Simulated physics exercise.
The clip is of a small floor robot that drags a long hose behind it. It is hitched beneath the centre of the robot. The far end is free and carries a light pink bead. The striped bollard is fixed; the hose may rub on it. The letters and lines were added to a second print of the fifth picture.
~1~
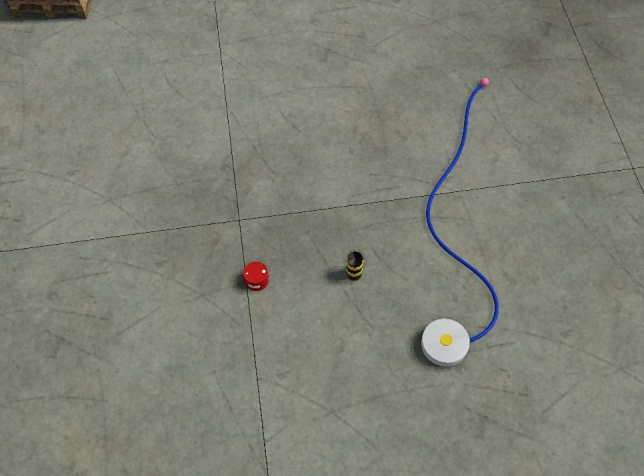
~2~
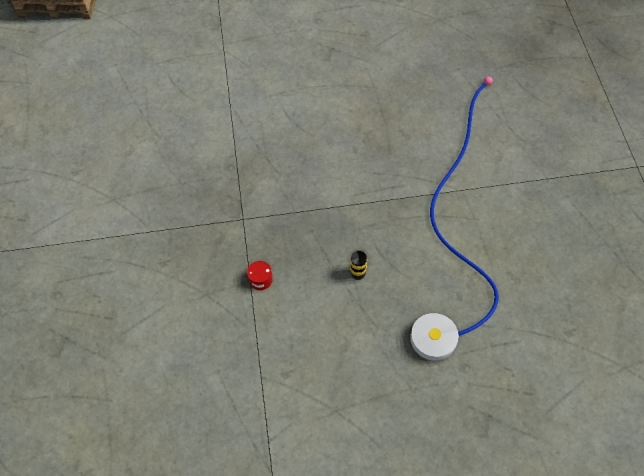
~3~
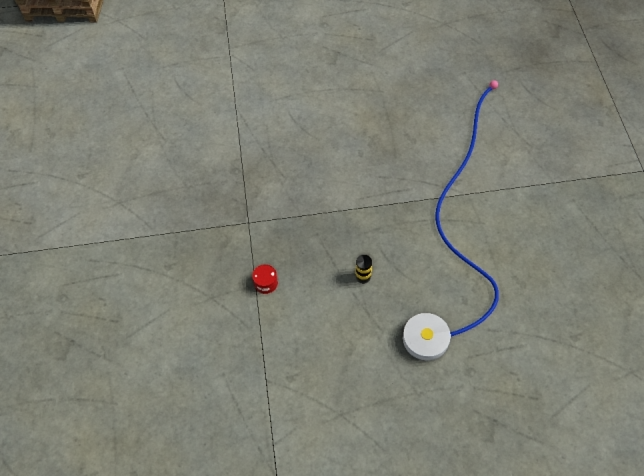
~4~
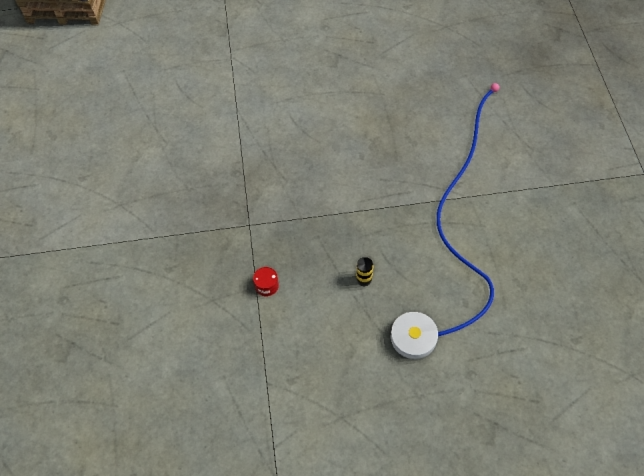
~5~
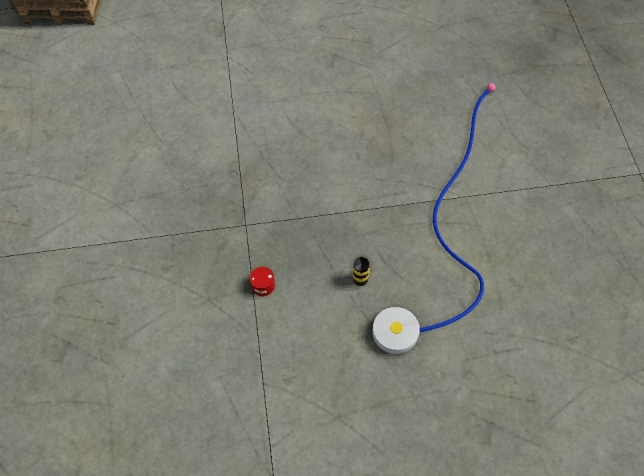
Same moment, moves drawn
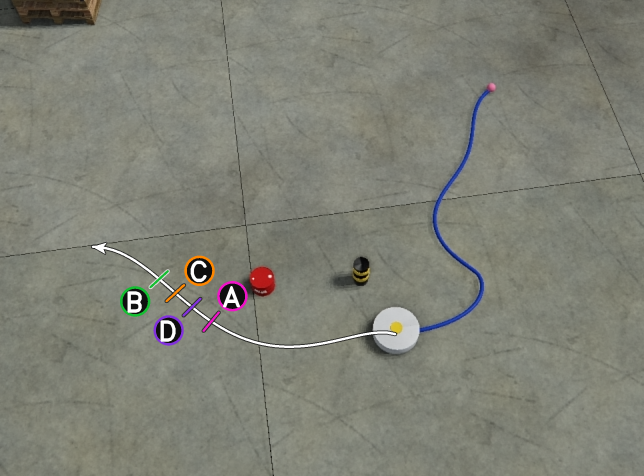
The clip shows a round white robot with a yellow centre moving slowly left across a grey concrete floor, trailing a curving blue hose with a pink bead at its far end, near a red tub and a black-and-yellow bollard.
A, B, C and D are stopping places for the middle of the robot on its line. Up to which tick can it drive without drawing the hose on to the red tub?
Mark D.
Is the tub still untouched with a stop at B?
For that mark, no.
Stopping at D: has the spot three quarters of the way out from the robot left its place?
By then, yes.
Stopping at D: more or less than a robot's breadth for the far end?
More.
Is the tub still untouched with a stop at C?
For that mark, no.
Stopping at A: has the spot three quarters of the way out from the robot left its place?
Yes.
On the marked copy, A at (211, 321); B at (159, 279); C at (175, 293); D at (192, 307); the route from (395, 334) via (220, 327) to (93, 247).
With D. Early on, robot (319, 341), middle of the hose (435, 220), free end (491, 88).
Further on, robot (244, 336), middle of the hose (406, 237), free end (481, 105).
At the end, robot (191, 304), middle of the hose (382, 266), free end (469, 132); only the bollard has been touched, if anything.
As for the rest, A is safe but short; B brings the hose against the tub; C brings the hose against the tub.
